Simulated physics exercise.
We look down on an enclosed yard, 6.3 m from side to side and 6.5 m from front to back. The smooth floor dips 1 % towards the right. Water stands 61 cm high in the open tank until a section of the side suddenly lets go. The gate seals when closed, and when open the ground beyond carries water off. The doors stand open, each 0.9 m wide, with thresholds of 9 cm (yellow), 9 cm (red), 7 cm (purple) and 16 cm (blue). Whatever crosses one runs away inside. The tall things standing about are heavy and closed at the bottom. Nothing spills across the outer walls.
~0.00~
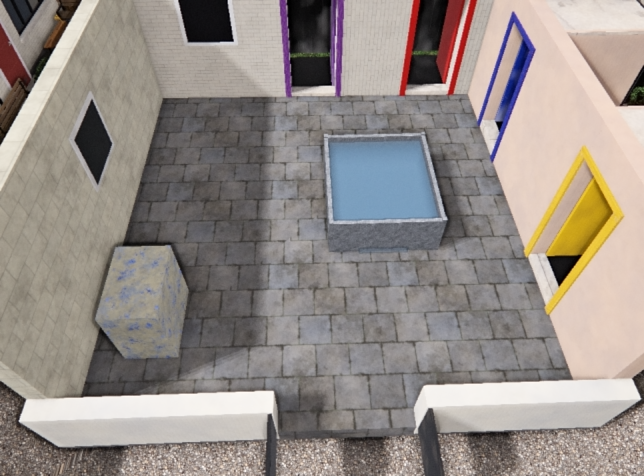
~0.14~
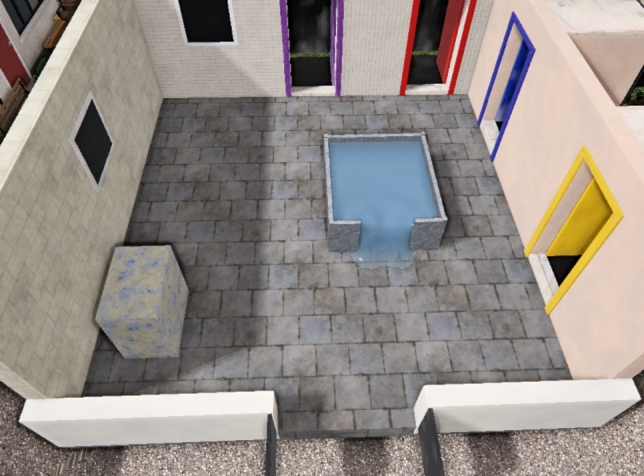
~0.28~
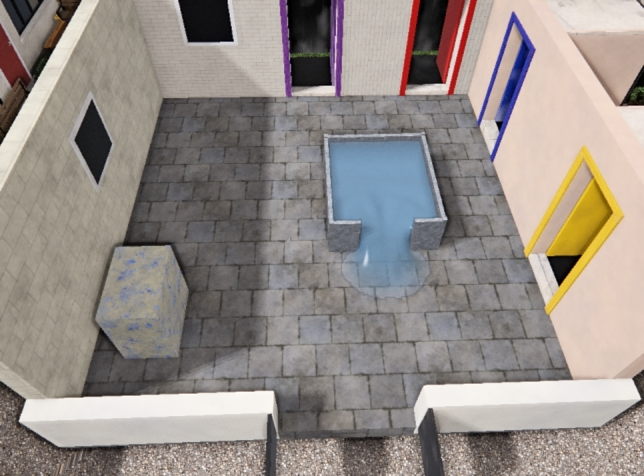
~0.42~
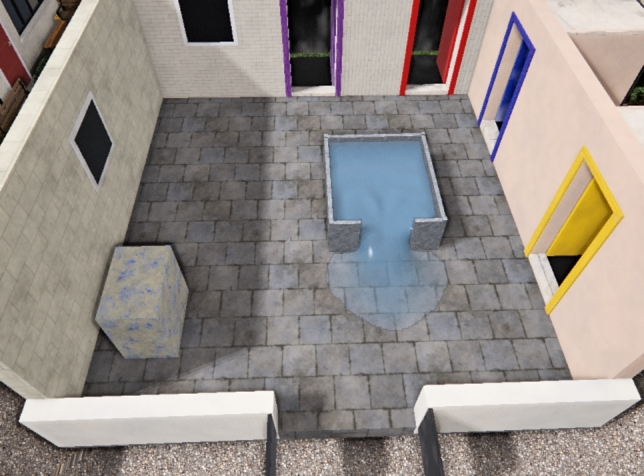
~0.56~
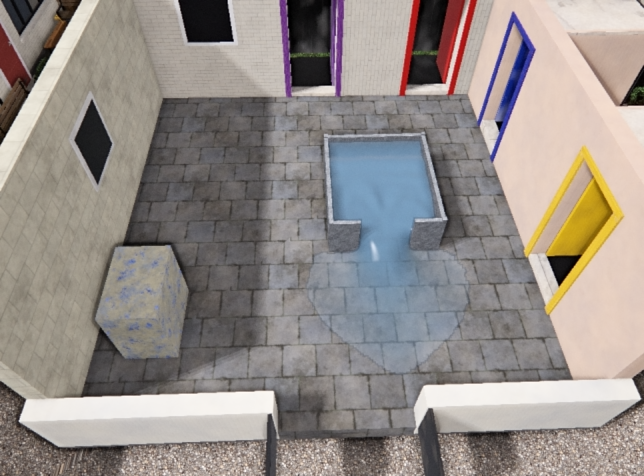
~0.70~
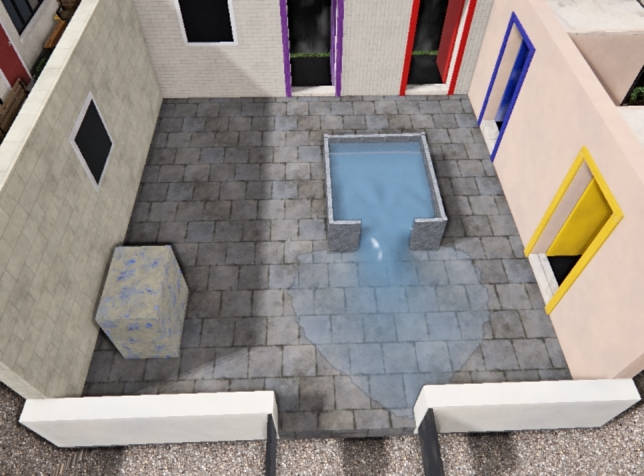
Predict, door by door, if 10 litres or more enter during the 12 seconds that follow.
The water let in: At the yellow door it does not reach the limit; at the red door it does not reach the limit; at the purple door it does not reach the limit; at the blue door it does not reach the limit.
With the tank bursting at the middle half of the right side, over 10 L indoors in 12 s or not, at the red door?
Then: Red above.
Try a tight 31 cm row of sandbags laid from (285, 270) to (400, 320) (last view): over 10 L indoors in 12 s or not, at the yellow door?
Then: Yellow above.
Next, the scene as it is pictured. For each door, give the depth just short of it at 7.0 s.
Depths in cm: Yellow 6, red 9, purple 0, blue 4.
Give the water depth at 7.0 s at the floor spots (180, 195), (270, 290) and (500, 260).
Roughly 1, 1 and 4 cm, in turn.
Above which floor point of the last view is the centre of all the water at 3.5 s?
Near (398, 260).
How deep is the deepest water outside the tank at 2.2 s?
About 31 cm.
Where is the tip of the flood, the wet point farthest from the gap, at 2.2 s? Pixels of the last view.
At about (150, 416).
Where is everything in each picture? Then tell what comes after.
In the first frame, still water, 61 cm deep, in the open tank at (380, 179).
In the second frame, the front is at (357, 260), 0.5 m from the gap at (385, 238); 0.2 m2 of floor is under water; 61 cm left at the back of the open tank.
In the third frame, water pours out at (384, 240) and has run 0.8 m, to (377, 293); typically 10 cm deep outside, 61 cm at the open tank's back.
In the fourth frame, water pours out at (384, 240) and has run 1.4 m, to (398, 326); typically 6 cm deep outside, 61 cm at the open tank's back.
In the fifth frame, the front is at (395, 367), 2.0 m from the gap at (384, 240); 3.0 m2 of floor is under water; 58 cm left at the back of the open tank.
In the sixth frame, the front is at a hidden place, 2.5 m from the gap at (384, 240); 4.3 m2 of floor is under water; 51 cm left at the back of the open tank.
After 1.4 s water covers 20 % of the floor and is deepest (32 cm) near (388, 256); yellow door not reached, red door not reached, purple door not reached, blue door not reached.
After 2.2 s water covers 25 % of the floor and is deepest (31 cm) near (565, 402); yellow door 3 cm at the sill, 0 L in, red door not reached, purple door not reached, blue door not reached.
After 3.5 s water covers 30 % of the floor and is deepest (20 cm) near (388, 256); yellow door 7 cm at the sill, 0 L in, red door not reached, purple door not reached, blue door not reached.
After 7.0 s water covers 50 % of the floor and is deepest (12 cm) near (470, 105); yellow door 6 cm at the sill, 0 L in, red door 9 cm at the sill, 0 L in, purple door not reached, blue door 4 cm at the sill, 0 L in.
After 12.0 s water covers 70 % of the floor and is deepest (8 cm) near (470, 105); yellow door 4 cm at the sill, 0 L in, red door 6 cm at the sill, 1 L in, purple door 2 cm at the sill, 0 L in, blue door 6 cm at the sill, 0 L in.
